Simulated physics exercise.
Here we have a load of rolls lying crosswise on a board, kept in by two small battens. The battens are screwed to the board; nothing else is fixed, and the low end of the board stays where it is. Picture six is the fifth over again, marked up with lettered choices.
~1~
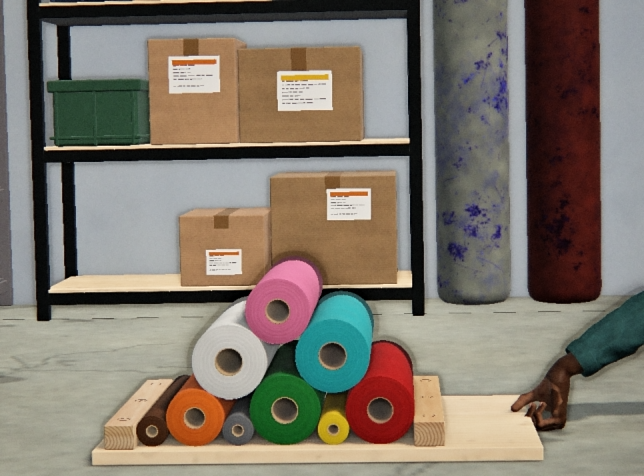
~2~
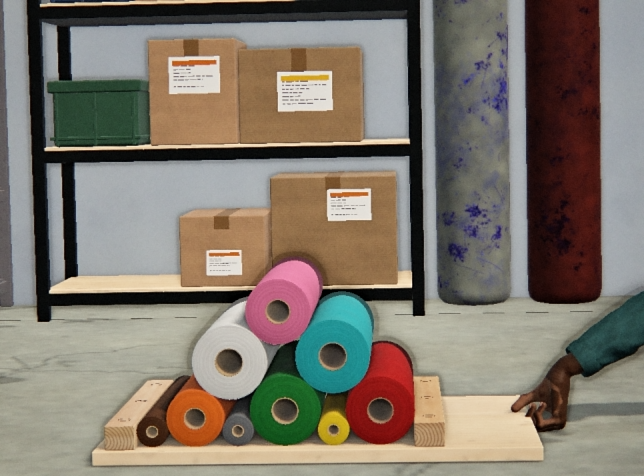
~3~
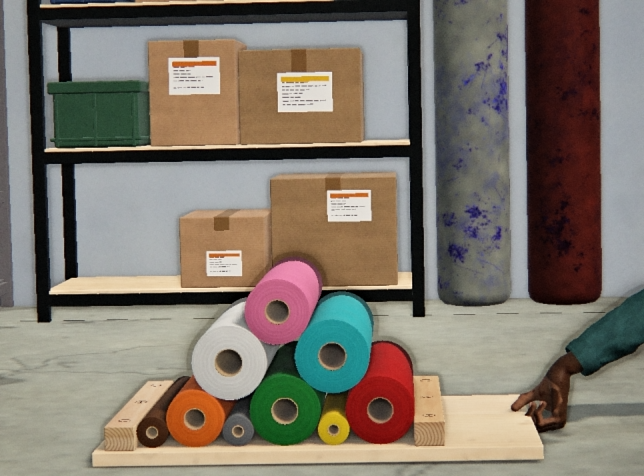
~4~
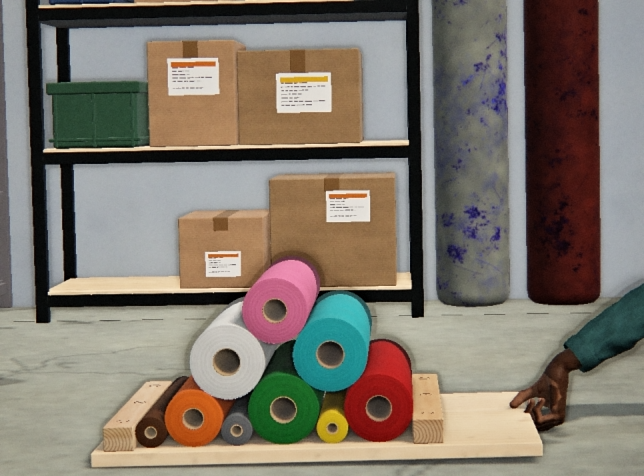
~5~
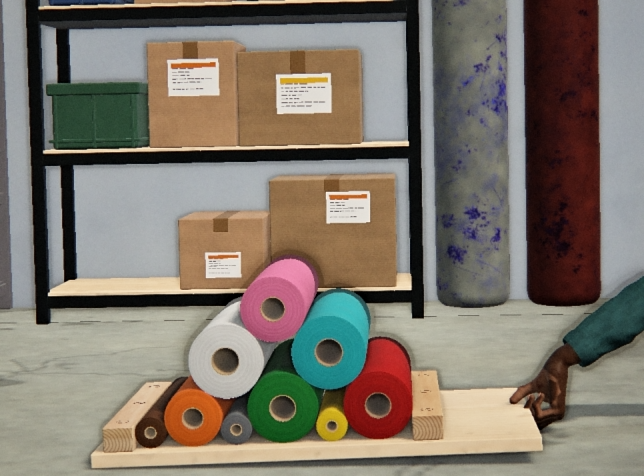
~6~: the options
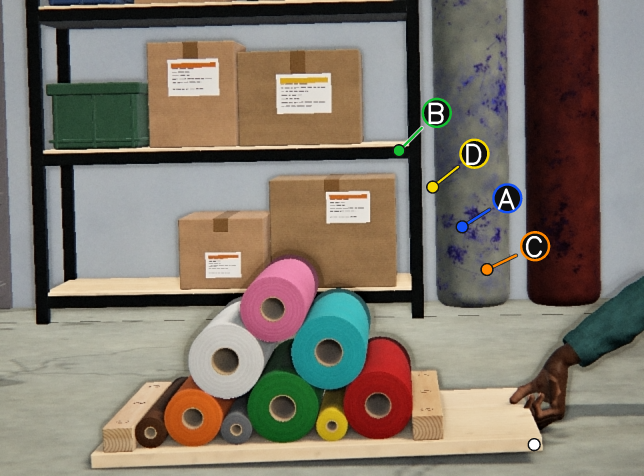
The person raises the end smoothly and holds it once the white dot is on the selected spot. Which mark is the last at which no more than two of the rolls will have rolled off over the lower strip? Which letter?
Stop at D.
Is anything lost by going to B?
At B: Yes.
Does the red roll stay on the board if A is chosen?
The red roll: Yes.
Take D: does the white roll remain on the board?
The white roll: No.
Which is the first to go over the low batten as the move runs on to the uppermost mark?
First is the white one.
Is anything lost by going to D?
Yes.
On the marked copy, A at (462, 227); B at (399, 151); C at (487, 269); D at (433, 187); the white dot at (534, 445).
With D. Early on, board at 20°.
Further on, board at 37°.
At the end, board at 38°, two over the low batten (white, pink).
As for the rest, A two over the low batten (white, pink); B three over the low batten (turquoise, white, pink); C none over the low batten.
